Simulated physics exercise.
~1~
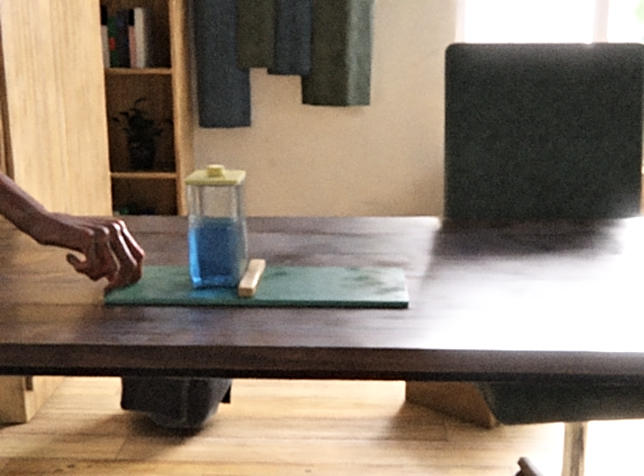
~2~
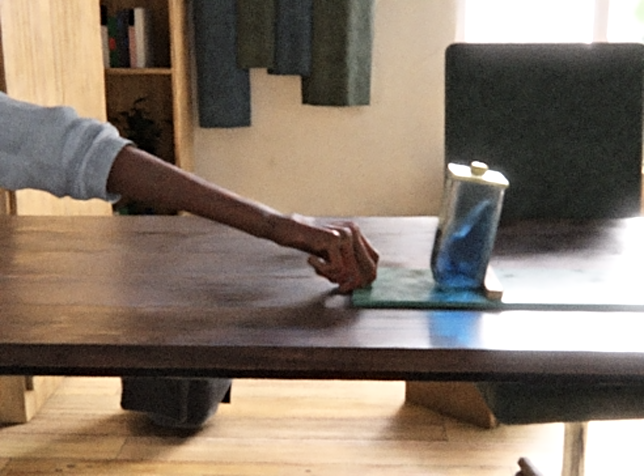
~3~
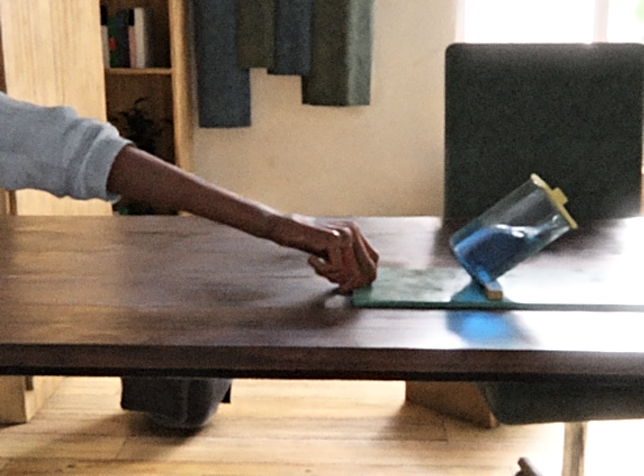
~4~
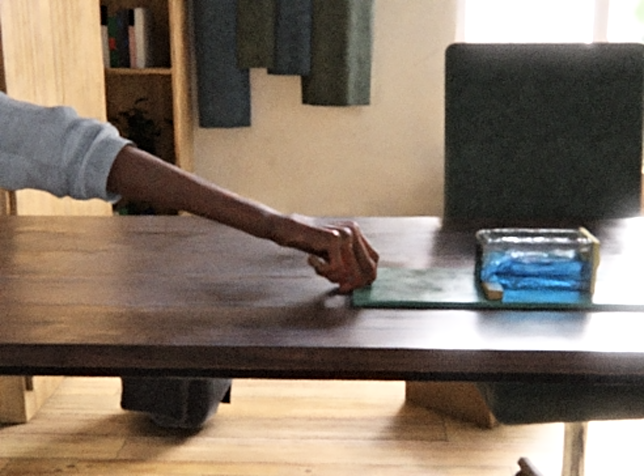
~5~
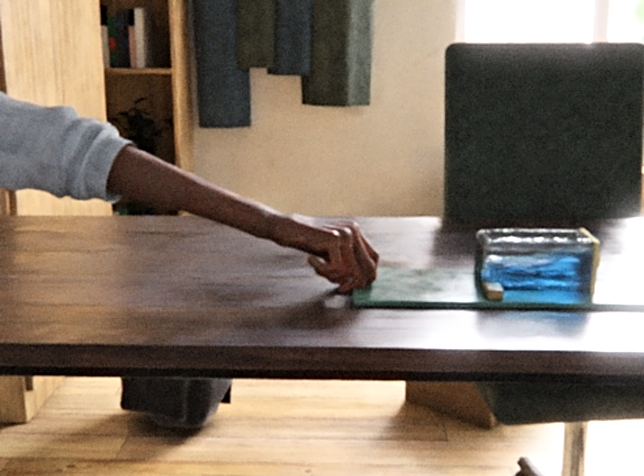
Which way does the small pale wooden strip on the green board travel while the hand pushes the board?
The wooden strip travels to the right along with the board.
In a sunlit room with a wooden floor, a dark wooden table is seen from the side by a still camera, with a dark chair behind it and a bookshelf at the back left. On the table, a clear closed canister of blue liquid with a yellow cap stands on a green board, against a low pale wooden strip on its right. A hand reaching in from the left pushes the board to the right and then stops. The canister tips to the right over the strip, its liquid tilting inside. It topples fully and ends lying still on its side, cap to the right.
